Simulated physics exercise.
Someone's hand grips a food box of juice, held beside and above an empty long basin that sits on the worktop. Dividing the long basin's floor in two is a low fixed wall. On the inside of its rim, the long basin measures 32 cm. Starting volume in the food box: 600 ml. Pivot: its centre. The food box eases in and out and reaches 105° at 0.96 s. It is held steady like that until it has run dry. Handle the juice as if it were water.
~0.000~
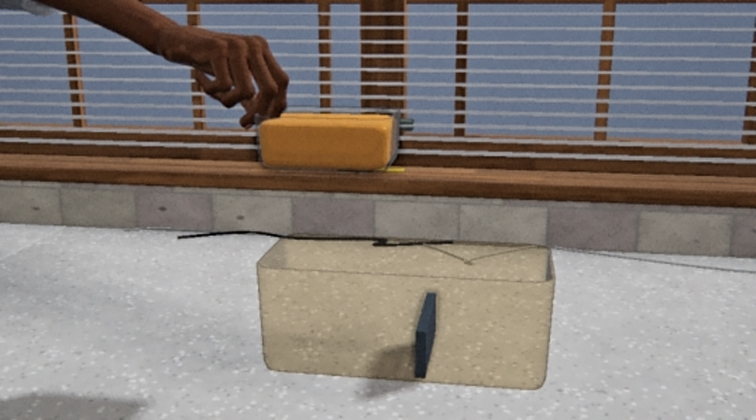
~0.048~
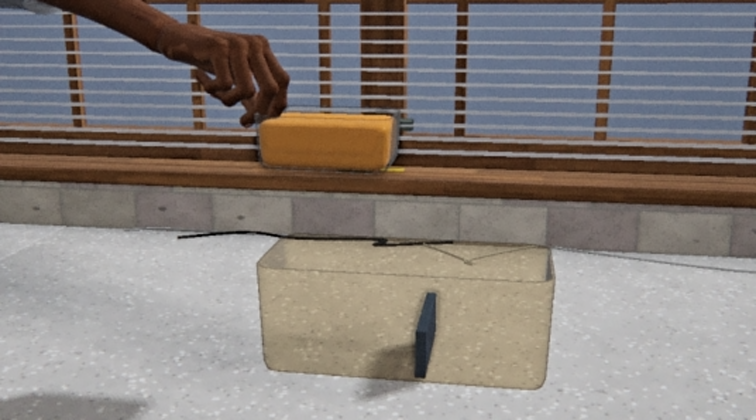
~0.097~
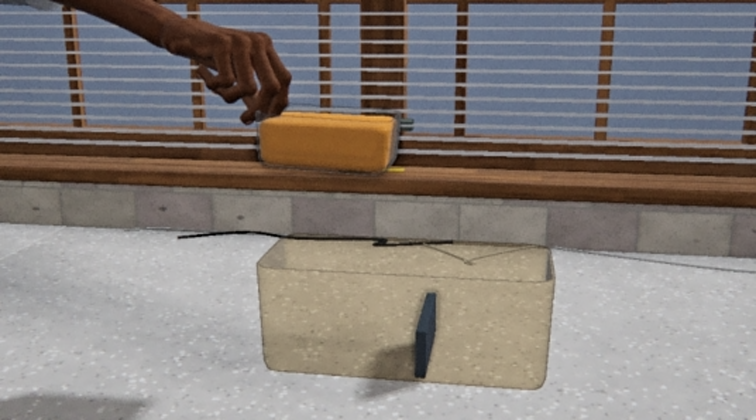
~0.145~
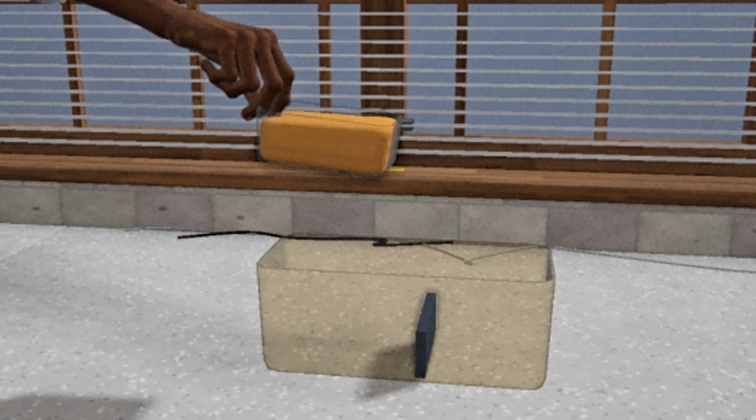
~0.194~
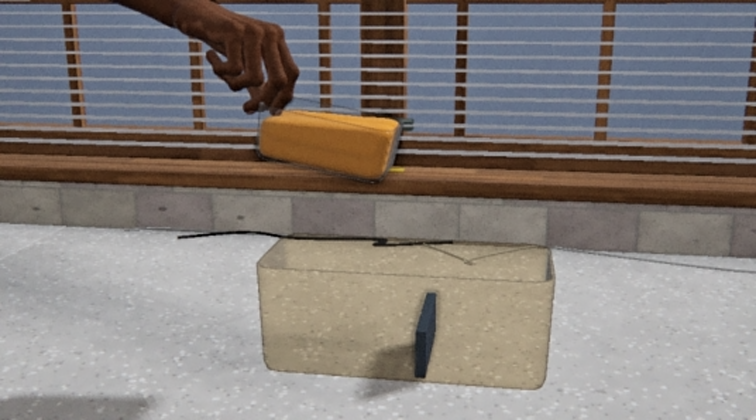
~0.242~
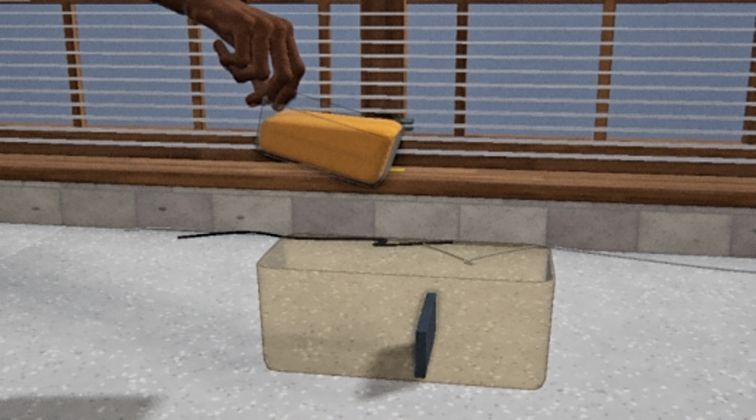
The clip opens with a hand at the upper left holding an orange box level, beside and above an empty, see-through long basin on the pale worktop. The hand then shifts slightly right as the box gradually tilts, its right end dipping modestly while the basin stays still.
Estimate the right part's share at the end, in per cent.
Roughly 69 per cent is in the right part.
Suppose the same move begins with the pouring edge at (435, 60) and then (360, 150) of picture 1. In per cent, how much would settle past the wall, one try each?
Respectively 75 and 15 %.
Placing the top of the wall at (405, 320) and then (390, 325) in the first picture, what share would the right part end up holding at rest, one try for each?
In order, 75 and 75 per cent.
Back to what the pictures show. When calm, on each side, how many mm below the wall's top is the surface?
Noted: Left near 50 mm, right near 30 mm.
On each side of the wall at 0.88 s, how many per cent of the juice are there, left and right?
Near 16 on the left, 70 on the right.
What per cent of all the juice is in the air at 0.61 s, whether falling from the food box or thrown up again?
Near 46 per cent at that moment.
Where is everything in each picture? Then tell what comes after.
The first picture shows tilt 0°; pouring edge (395, 116); surface from (269, 119) to (394, 122); the long basin's rim runs from (271, 251) to (552, 265); the wall's top is at (427, 312).
The second picture shows tilt 1°; pouring edge (395, 116); surface from (269, 118) to (394, 122).
The third picture shows tilt 3°; pouring edge (396, 119); surface from (269, 117) to (395, 123).
The fourth picture shows tilt 6°; pouring edge (397, 123); surface from (270, 117) to (396, 124).
The fifth picture shows tilt 10°; pouring edge (398, 128); surface from (271, 116) to (397, 126).
The sixth picture shows tilt 16°; pouring edge (399, 134); surface from (272, 116) to (400, 128); 1 per cent is over the edge.
Then, 0.61 s in, the tilt is 74° and 24 per cent is still to pour, 2 is left of the wall and 28 right of it.
Then, 0.88 s in, the tilt is 103° and 4 per cent is still to pour, 16 is left of the wall and 70 right of it.
Then, 1.16 s in, the tilt is 105° and 0 per cent is still to pour, 24 is left of the wall and 69 right of it.
Then, 1.46 s in, the tilt is 105° and 0 per cent is still to pour, 24 is left of the wall and 69 right of it.
Finally, 24 per cent lies left of the wall, 69 right of it and 7 outside.
